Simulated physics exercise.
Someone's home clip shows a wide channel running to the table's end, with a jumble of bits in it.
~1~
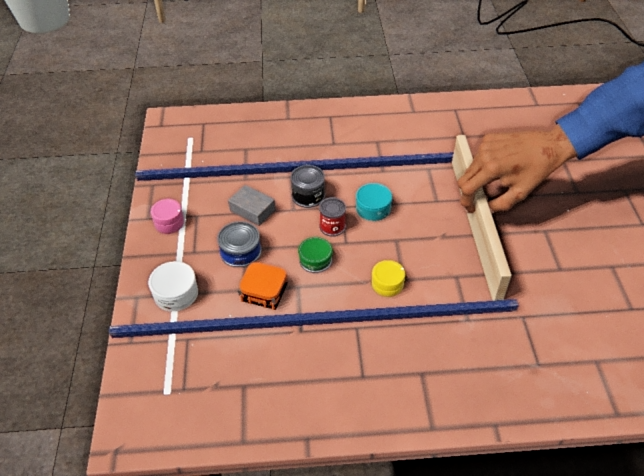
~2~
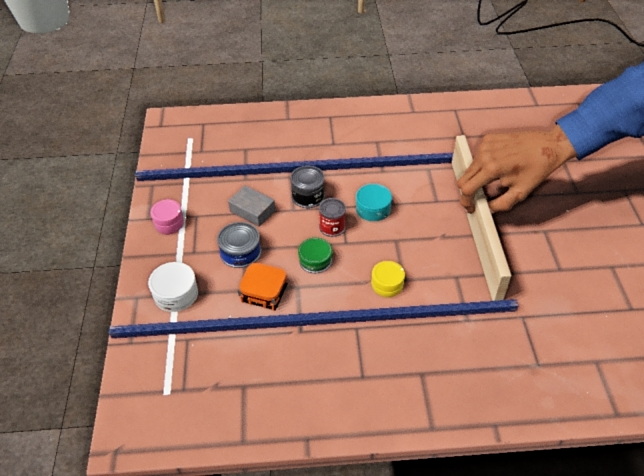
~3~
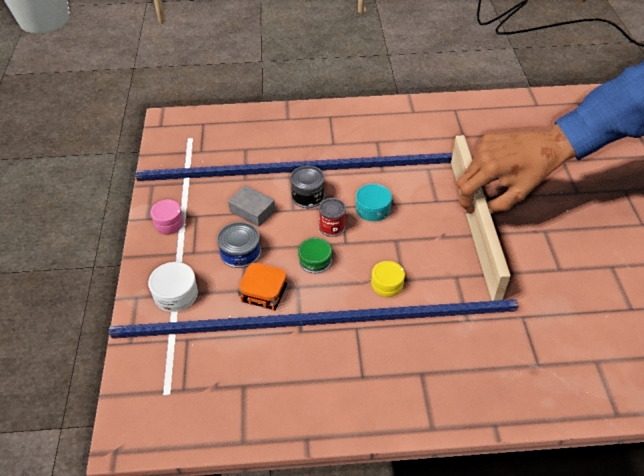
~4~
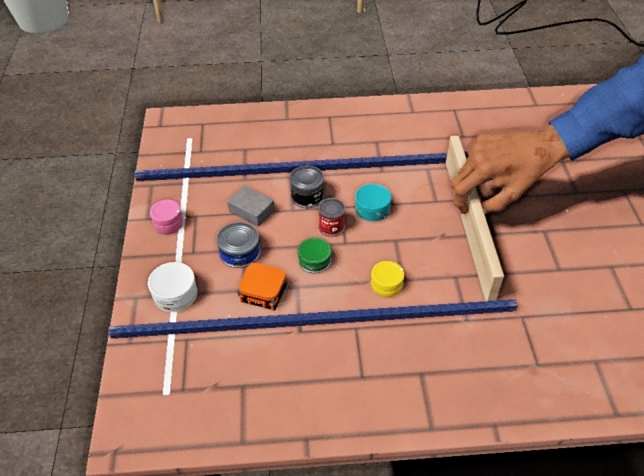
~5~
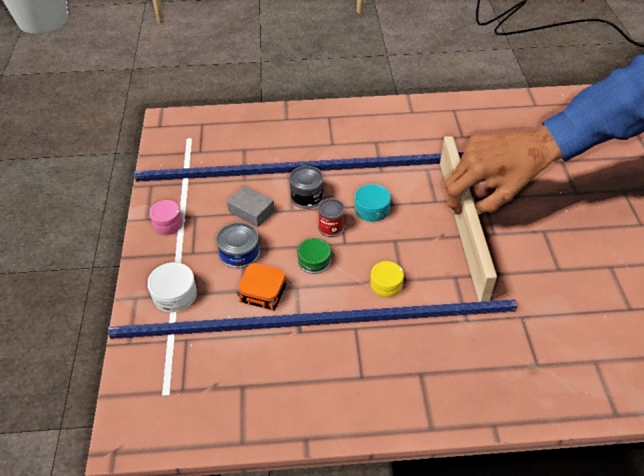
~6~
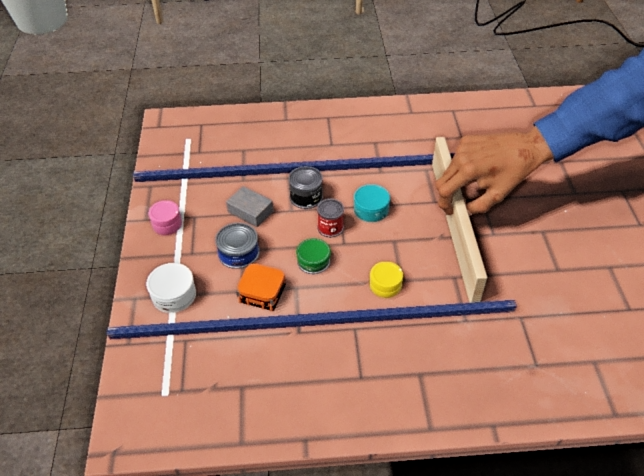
A hand slides a wooden board slightly left between blue rails toward scattered, unmoving colourful containers.
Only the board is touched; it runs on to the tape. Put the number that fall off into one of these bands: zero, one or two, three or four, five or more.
Honestly, the push sends one or two of them over the end.
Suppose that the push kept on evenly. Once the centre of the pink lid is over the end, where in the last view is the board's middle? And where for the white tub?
When the pink lid crosses, the middle is near (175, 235); when the white tub crosses, near (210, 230).
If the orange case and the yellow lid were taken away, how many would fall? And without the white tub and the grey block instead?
First 0, then 0.
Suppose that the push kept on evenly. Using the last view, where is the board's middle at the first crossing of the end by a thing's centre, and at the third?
The middle is near (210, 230) first and near (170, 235) after.
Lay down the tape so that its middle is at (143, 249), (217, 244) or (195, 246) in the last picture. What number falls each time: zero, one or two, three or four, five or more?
Lab note - count at each of the three spots: Five or more; not one; one or two.
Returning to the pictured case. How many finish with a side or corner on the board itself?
The count in contact is 5.
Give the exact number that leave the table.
Precisely 1.
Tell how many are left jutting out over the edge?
Result: 4.
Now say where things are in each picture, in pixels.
The first frame shows pink lid (168, 217); white tub (174, 287); blue pot (239, 244); board (478, 213); tape (181, 245).
The second frame shows white tub (174, 287); orange case (264, 287).
The third frame shows blue pot (239, 245); yellow lid (388, 279).
The fourth frame shows pink lid (167, 217); red pot (332, 218).
The fifth frame shows white tub (173, 288); black tin (307, 187).
The sixth frame shows pink lid (166, 218); white tub (172, 288); blue pot (238, 246); board (457, 215); tape (179, 246).
Soon after, none off yet; pink lid at rest near (166, 218); white tub at rest near (172, 288); blue pot at rest near (238, 246).
Then, none off yet; pink lid at rest near (166, 218); white tub at rest near (170, 288); blue pot moved a little near (216, 244).
At rest, the number that fall off is one or two; fallen, white tub.
